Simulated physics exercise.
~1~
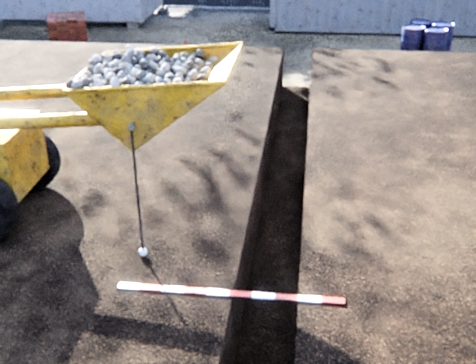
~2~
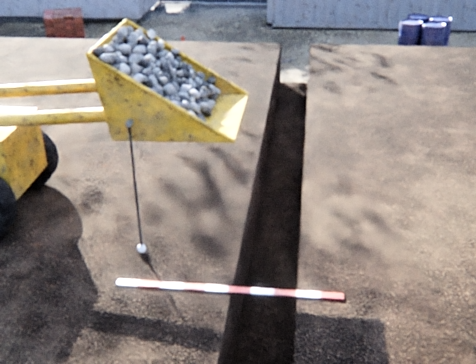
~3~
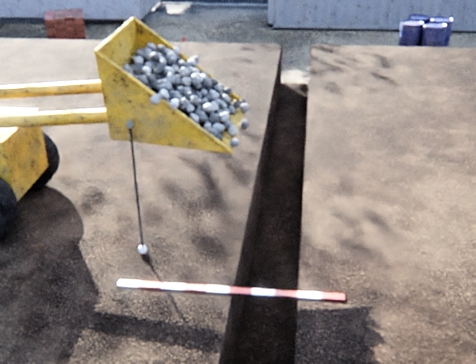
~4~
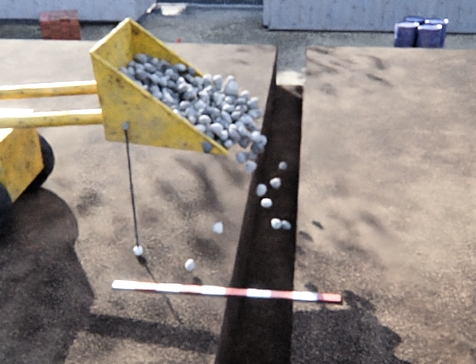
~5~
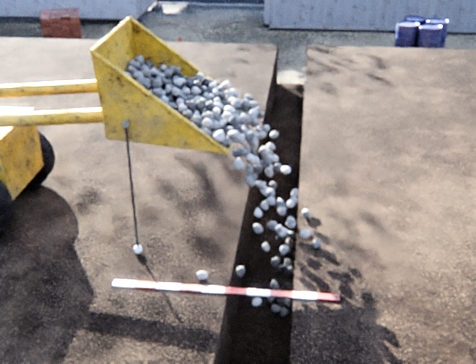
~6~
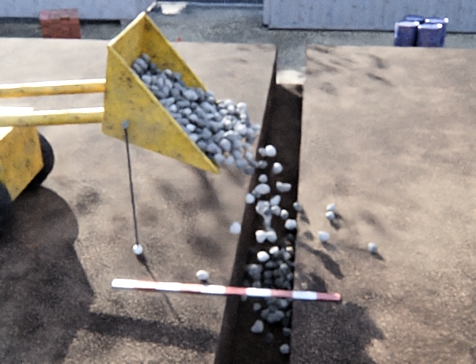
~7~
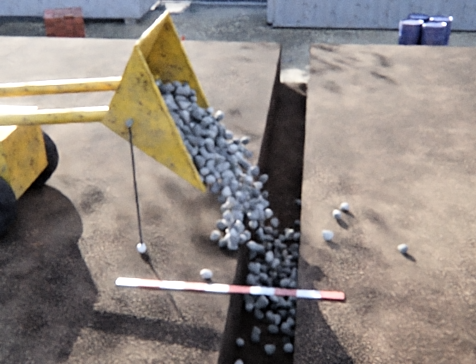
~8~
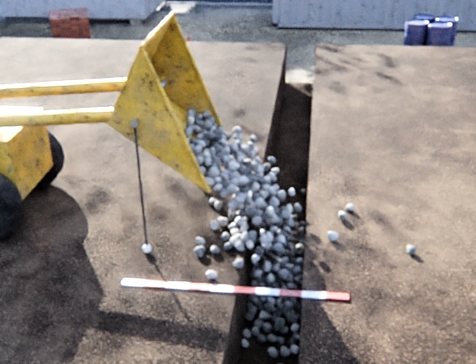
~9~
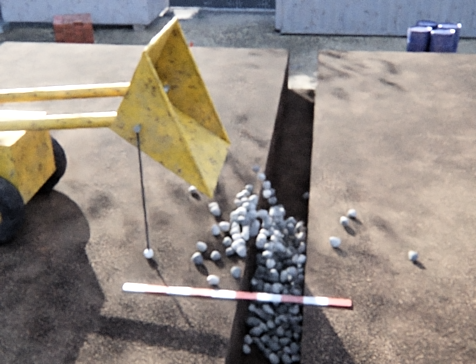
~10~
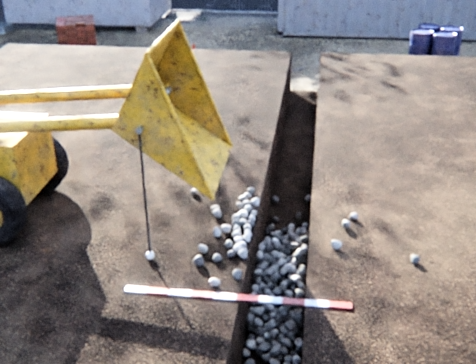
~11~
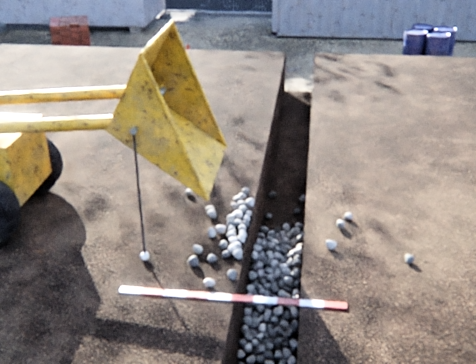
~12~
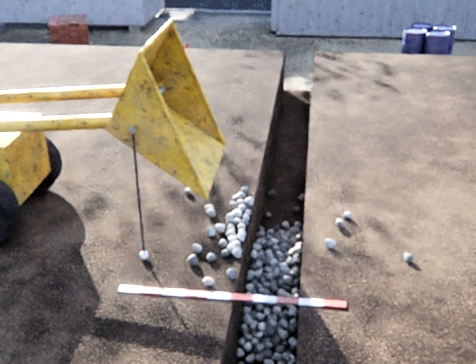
A yellow loader tips its bucket and pours gray stones, most landing in the trench.
